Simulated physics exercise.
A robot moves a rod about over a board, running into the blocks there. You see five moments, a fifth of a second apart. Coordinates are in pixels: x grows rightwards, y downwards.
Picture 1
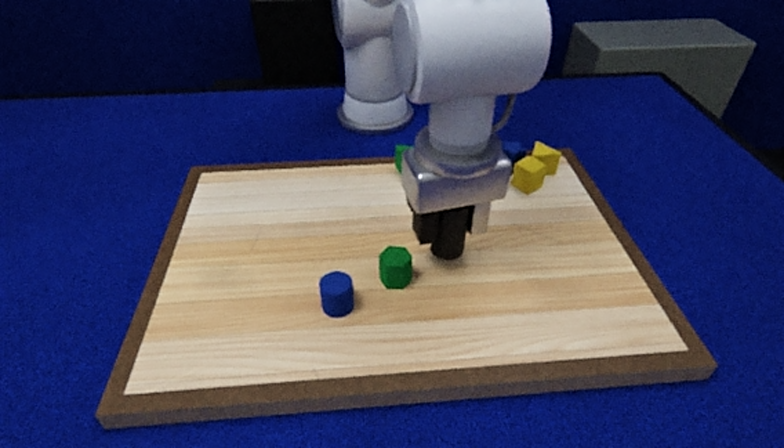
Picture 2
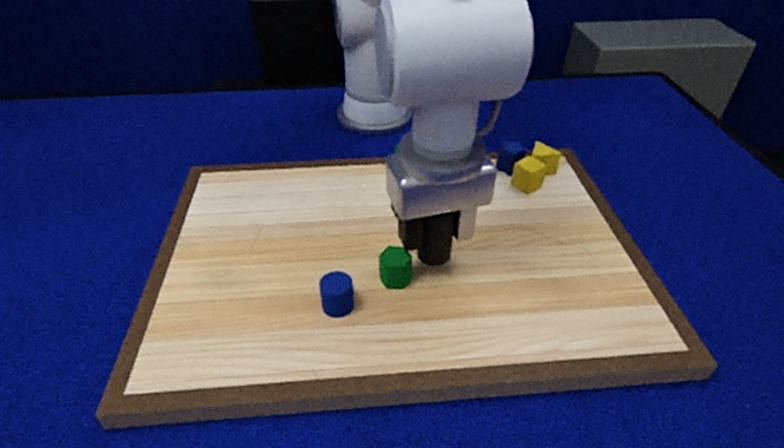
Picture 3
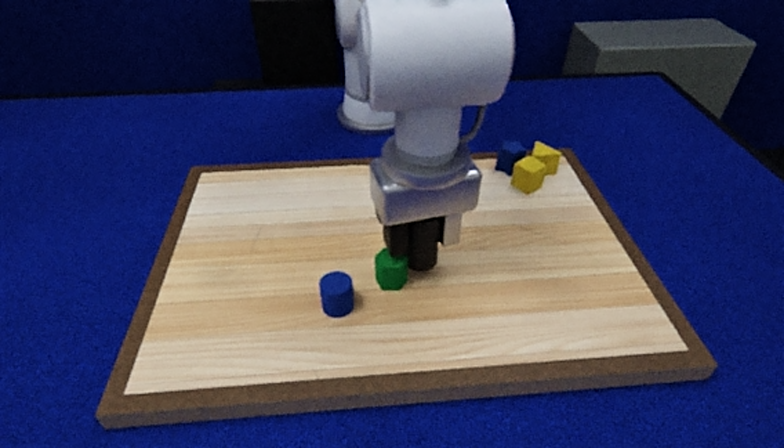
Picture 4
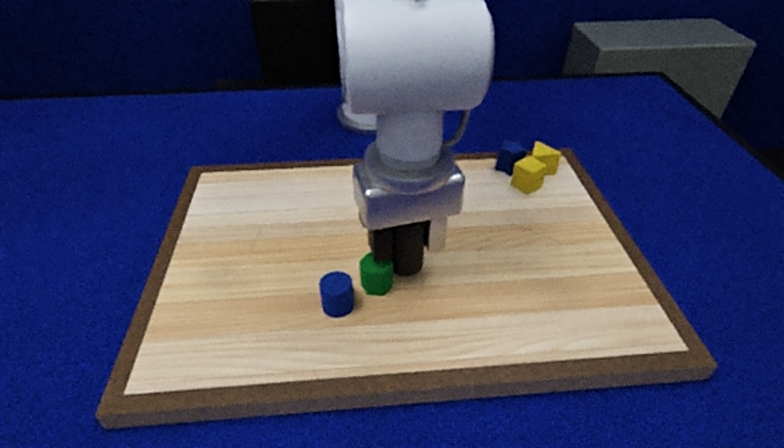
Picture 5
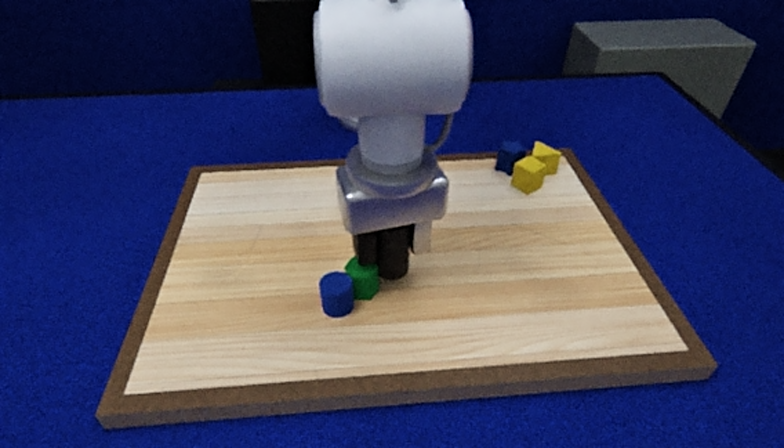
A white robot arm holding a dark rod reaches over a pale wooden board with a brown rim on a blue-covered table, seen from a fixed raised view in front. A blue disc and a green hexagonal block sit left of the rod, with yellow and dark blue blocks at the far right. The arm moves left and slightly nearer, pushing the green block left beside the unmoving blue disc.
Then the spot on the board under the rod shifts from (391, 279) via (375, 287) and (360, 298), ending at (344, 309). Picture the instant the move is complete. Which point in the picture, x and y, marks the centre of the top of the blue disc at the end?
That would be at about pixel (275, 307).
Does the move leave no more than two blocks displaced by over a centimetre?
Yes, that is how it ends up.
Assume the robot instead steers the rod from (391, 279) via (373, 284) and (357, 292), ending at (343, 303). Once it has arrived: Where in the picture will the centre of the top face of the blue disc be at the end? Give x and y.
So, by the moment the path ends, you'll find the top centre of the blue disc at (278, 309).
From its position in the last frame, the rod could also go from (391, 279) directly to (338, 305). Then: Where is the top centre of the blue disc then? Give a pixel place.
Located at (272, 310).
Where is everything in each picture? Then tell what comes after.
In the first picture, rod tip (447, 249); block tops, blue disc (336, 282); green hexagonal block (396, 255).
In the second picture, rod (434, 254); blocks unchanged.
In the third picture, rod (420, 260); green hexagonal block (391, 257).
In the fourth picture, rod (406, 264); green hexagonal block partly hidden.
In the fifth picture, rod (391, 268); blue disc (336, 282); green hexagonal block partly hidden.
What follows on the original path. Halfway along, rod (366, 282); blue disc (305, 296); green hexagonal block (334, 280).
At the end, rod (343, 299); blue disc (275, 307); green hexagonal block (308, 296).
